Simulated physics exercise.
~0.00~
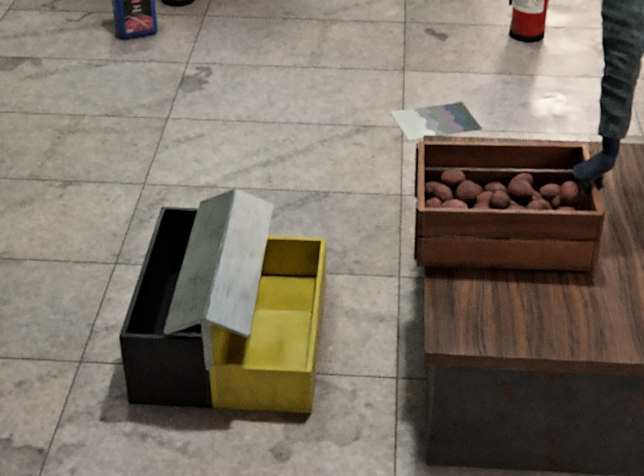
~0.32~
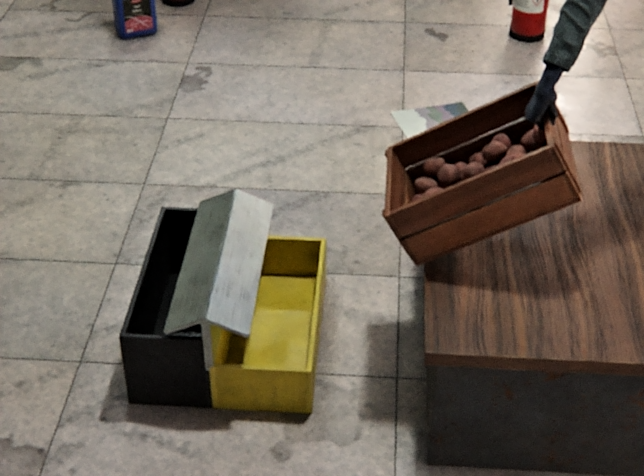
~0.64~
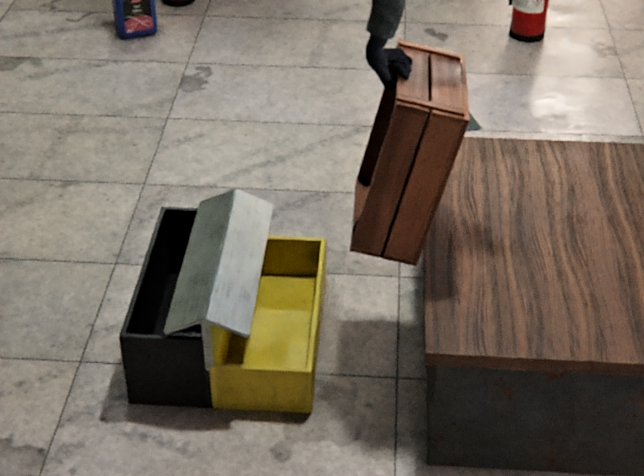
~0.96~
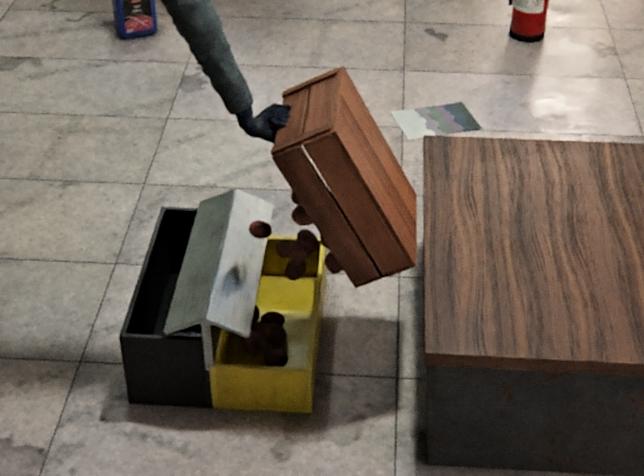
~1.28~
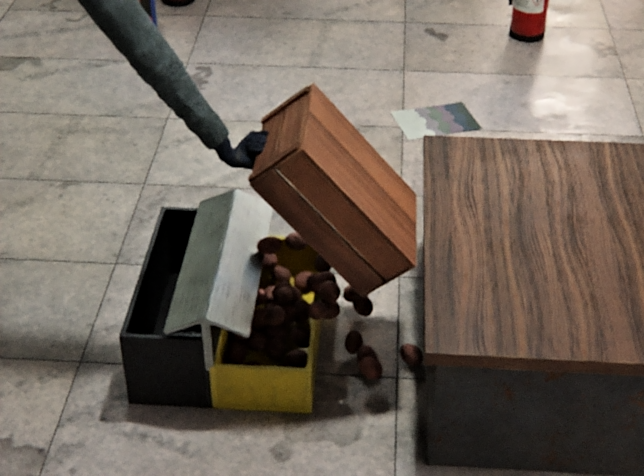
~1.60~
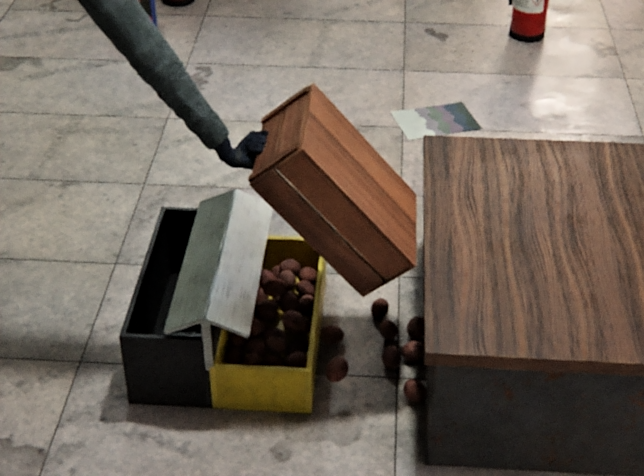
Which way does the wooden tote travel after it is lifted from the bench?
It moves to the left, away from the bench and over toward the yellow bin.
